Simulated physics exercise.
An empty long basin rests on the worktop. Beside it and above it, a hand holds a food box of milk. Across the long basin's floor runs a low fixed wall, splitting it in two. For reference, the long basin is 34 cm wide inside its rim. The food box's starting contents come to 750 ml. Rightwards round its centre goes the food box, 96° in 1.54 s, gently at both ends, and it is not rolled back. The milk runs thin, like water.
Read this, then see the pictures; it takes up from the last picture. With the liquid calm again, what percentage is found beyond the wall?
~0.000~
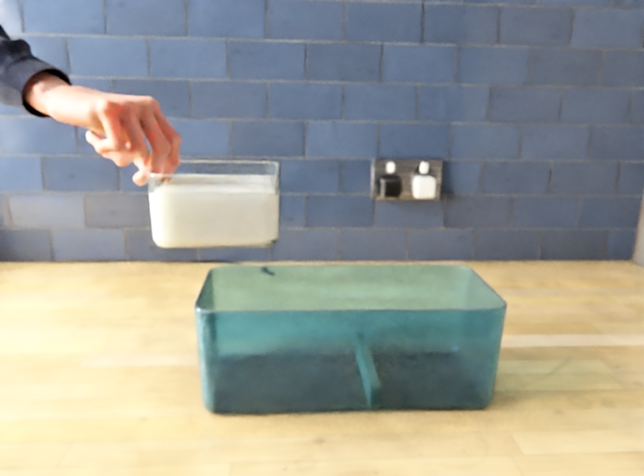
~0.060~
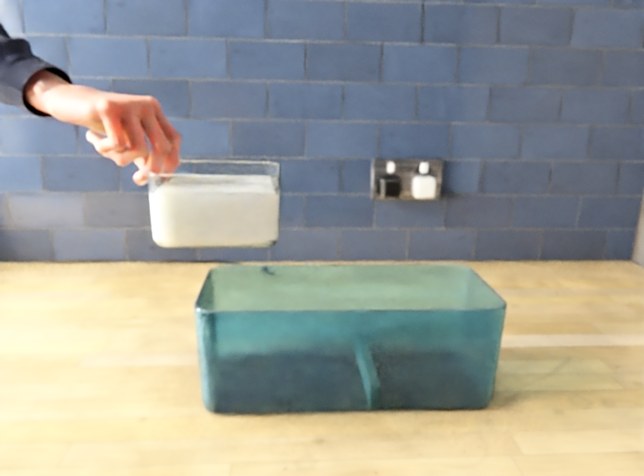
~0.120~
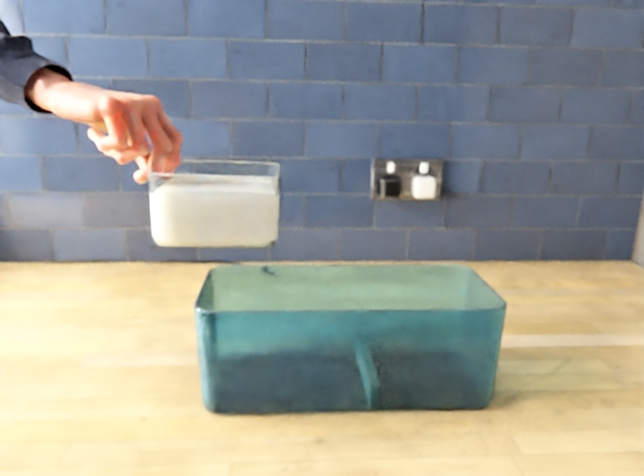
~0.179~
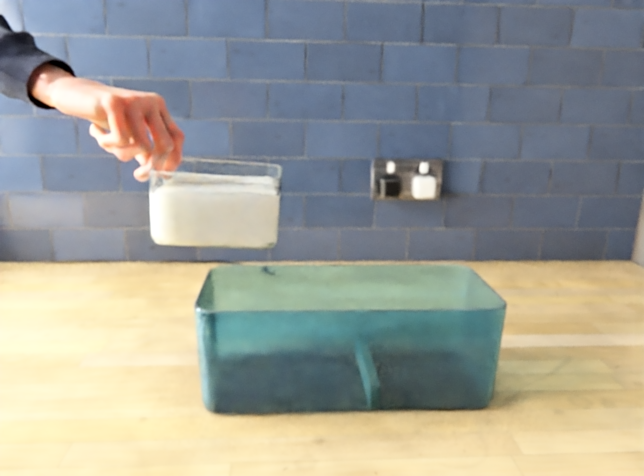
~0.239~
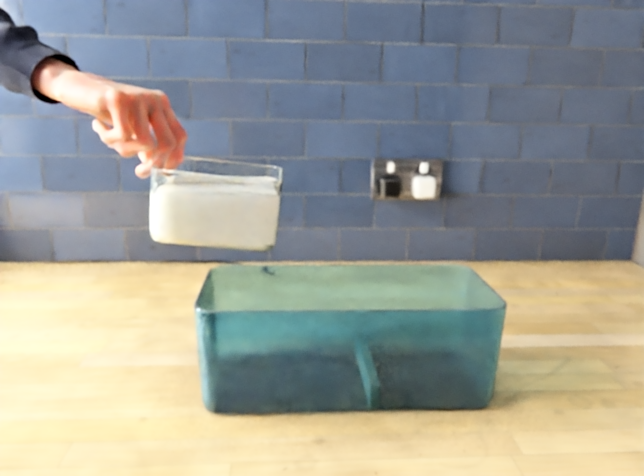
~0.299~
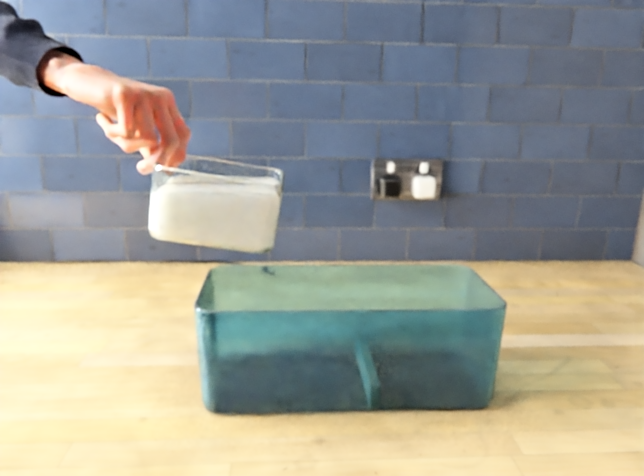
Beyond the wall there is roughly 14 percent.
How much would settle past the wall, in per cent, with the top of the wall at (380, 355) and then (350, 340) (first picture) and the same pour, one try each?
Around 15 and 20 percent, in that order.
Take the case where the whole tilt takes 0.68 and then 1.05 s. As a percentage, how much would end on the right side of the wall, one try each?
Try 1: 20 %; try 2: 15 %.
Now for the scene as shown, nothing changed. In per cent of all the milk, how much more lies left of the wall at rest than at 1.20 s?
Change: Approx. 14 %.
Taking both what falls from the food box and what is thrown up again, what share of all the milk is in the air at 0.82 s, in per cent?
Near 20 per cent at that moment.
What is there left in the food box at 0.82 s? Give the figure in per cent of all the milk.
Near 68 in a hundred.
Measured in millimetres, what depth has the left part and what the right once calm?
Final reading - left some 24 mm, right some 6 mm.
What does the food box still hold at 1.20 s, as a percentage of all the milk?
Close to 20 percent of the total.
Then, 0.82 s in, the tilt is 53° and 68 per cent is still to pour, 11 is left of the wall and 0 right of it.
Then, 1.20 s in, the tilt is 85° and 19 per cent is still to pour, 71 is left of the wall and 4 right of it.
Then, 1.61 s in, the tilt is 96° and 3 per cent is still to pour, 85 is left of the wall and 10 right of it.
Then, 2.04 s in, the tilt is 96° and 0 per cent is still to pour, 86 is left of the wall and 14 right of it.
Finally, 86 per cent lies left of the wall, 14 right of it and 0 outside.
